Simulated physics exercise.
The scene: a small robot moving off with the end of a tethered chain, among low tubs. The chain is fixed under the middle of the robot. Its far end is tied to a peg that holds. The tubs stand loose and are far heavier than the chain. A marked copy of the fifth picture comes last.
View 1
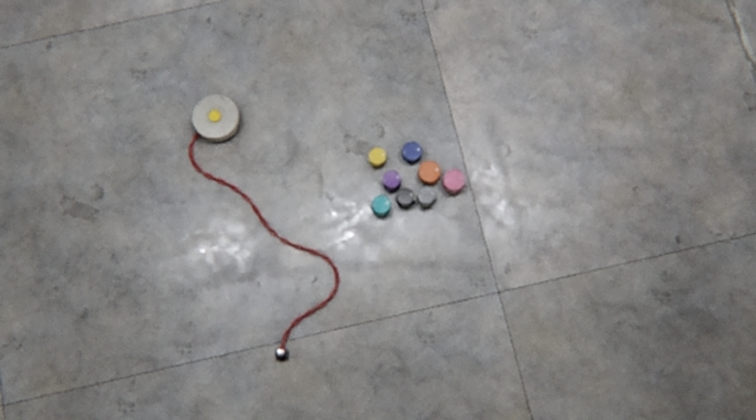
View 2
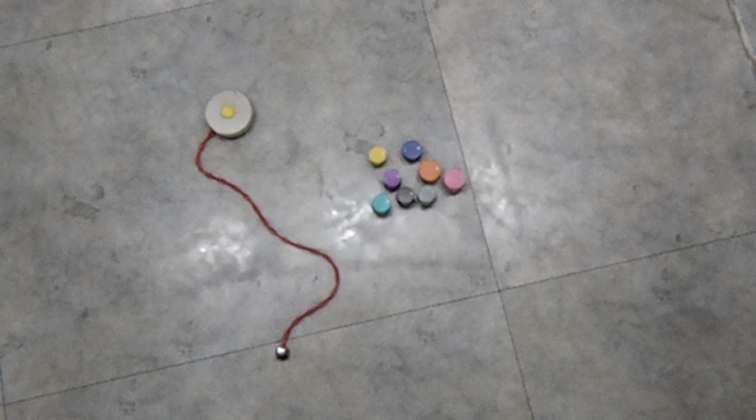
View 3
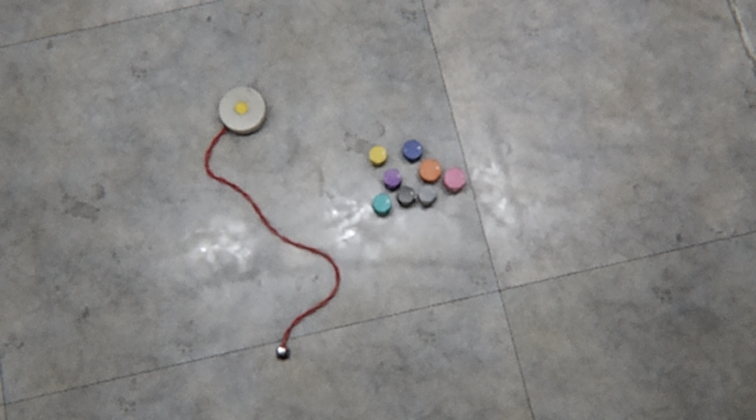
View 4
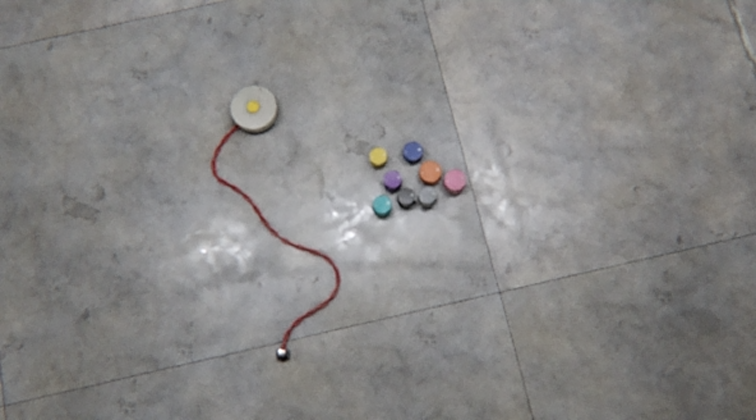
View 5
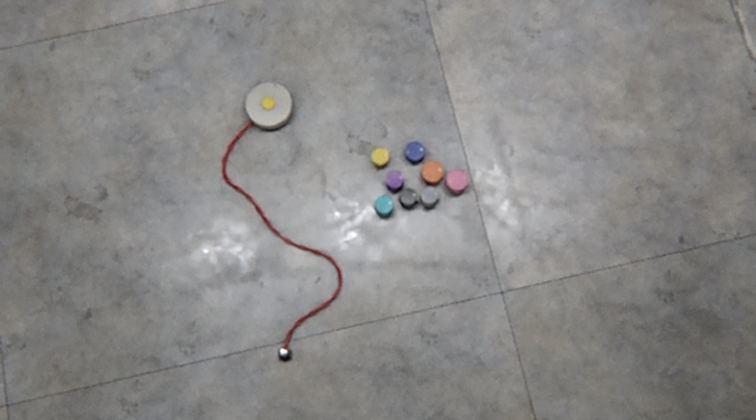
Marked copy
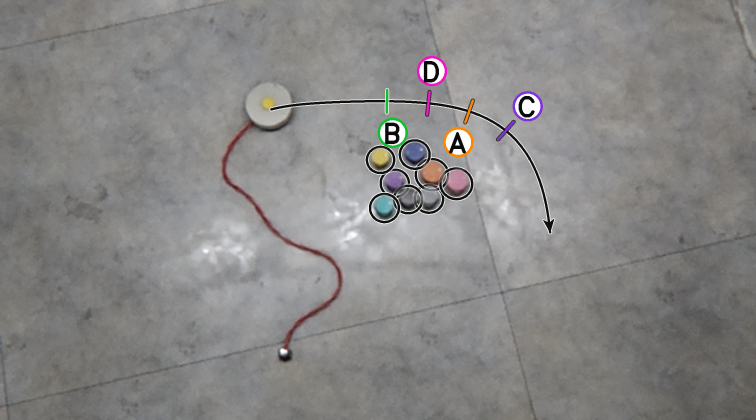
At first, a round grey robot with a yellow centre sits at the upper left, a wavy red cord trailing from it down to a small metallic piece. It slides slowly a short way right, drawing the cord's upper part along, while the lower end and the cluster of colourful tubs stay put.
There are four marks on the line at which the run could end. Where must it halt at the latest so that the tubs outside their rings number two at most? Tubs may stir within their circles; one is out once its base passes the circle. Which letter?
It should halt at C.
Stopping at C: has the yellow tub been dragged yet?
By then, yes.
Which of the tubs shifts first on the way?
The yellow tub.
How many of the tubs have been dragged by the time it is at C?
By then, one.
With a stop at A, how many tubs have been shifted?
By then, none.
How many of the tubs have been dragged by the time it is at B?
The count is none.
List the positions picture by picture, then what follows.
Blue tub (412, 153); turquoise tub (381, 206); pink tub (454, 182), in the first frame.
Robot (230, 115); yellow tub (378, 157), in the second frame.
Robot (243, 111); grey tub (427, 195), in the third frame.
Robot (255, 110); black tub (406, 198), in the fourth frame.
Robot (270, 106); blue tub (415, 153); turquoise tub (384, 206); pink tub (457, 182), in the fifth frame.
On the marked copy, A at (469, 111); B at (387, 101); C at (506, 131); D at (428, 103); the route from (271, 109) via (451, 107) to (550, 232).
With C. Early on, robot (355, 99).
Further on, robot (440, 102).
At the end, robot (507, 128); yellow tub (387, 164); one over the rings.
As for the rest, A is within the limit but short; B is within the limit but short; D is within the limit but short.
